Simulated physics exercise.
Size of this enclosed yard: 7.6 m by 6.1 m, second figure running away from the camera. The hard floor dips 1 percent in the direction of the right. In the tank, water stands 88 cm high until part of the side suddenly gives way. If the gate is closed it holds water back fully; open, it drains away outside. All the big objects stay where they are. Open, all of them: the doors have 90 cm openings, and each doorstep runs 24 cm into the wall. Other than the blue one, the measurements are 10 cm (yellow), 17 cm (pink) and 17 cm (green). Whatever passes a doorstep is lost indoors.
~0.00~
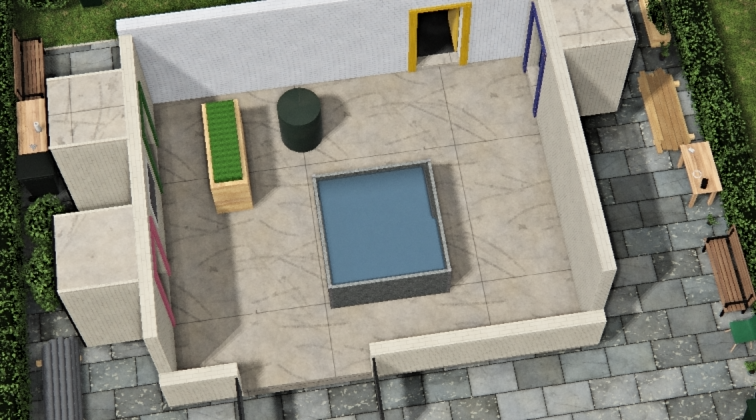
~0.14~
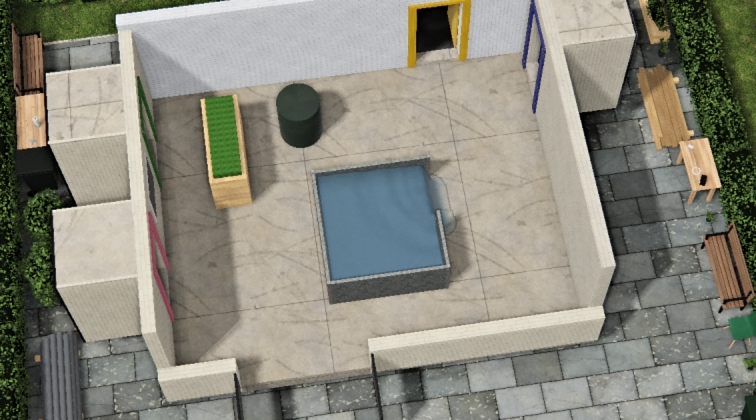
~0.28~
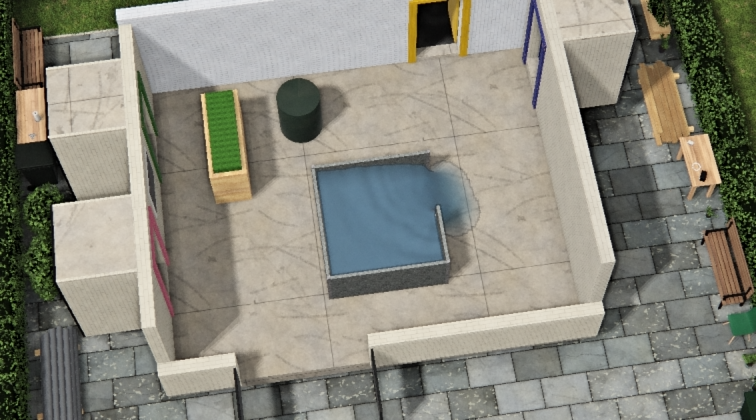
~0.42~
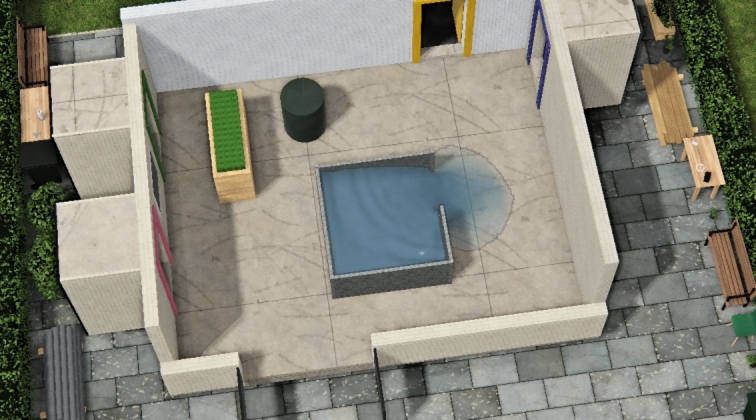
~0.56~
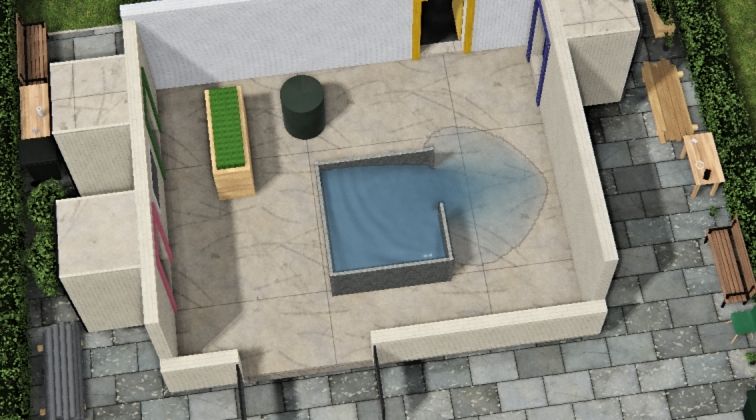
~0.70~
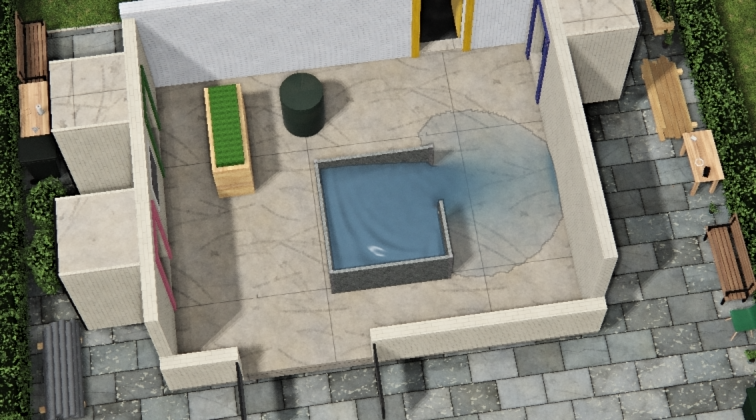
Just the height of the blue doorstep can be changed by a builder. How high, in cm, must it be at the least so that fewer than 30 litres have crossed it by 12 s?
At least roughly 26 cm high.
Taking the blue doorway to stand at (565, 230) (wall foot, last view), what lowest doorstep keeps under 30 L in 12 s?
Minimum: Close to 27 cm.
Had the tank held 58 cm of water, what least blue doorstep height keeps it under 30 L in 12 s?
About 16 cm.
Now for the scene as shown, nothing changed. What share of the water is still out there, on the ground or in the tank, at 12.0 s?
Share still there: Approx. 88 percent.
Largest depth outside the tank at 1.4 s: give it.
Around 50 centimetres.
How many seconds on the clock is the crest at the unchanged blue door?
It peaks around 4.0 s.
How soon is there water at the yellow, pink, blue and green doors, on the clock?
Yellow at 2.0 s, pink at 5.5 s, blue at 1.2 s and green at 5.0 s.
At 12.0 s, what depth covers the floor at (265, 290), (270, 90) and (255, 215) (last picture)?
Depths in order: 6 / 7 / 9 cm.
After 1.4 s water covers 25 % of the floor, deepest (50 cm) near (543, 173); 20 cm at the blue door, 0 litres in over its 25 cm doorstep.
After 3.0 s water covers 40 % of the floor, deepest (42 cm) near (527, 56); 27 cm at the blue door, 12 litres in over its 25 cm doorstep.
After 12.0 s water covers 100 % of the floor, deepest (13 cm) near (527, 56); 12 cm at the blue door, 36 litres in over its 25 cm doorstep.
At the blue door as built, the water arrived by 1.2 s and peaked near 30 cm at 4.0 s.
With a doorstep of 24 cm, 43 litres would have come in within the 12 s; with 32 cm, 9 litres. So under 30 litres takes about 26 cm.
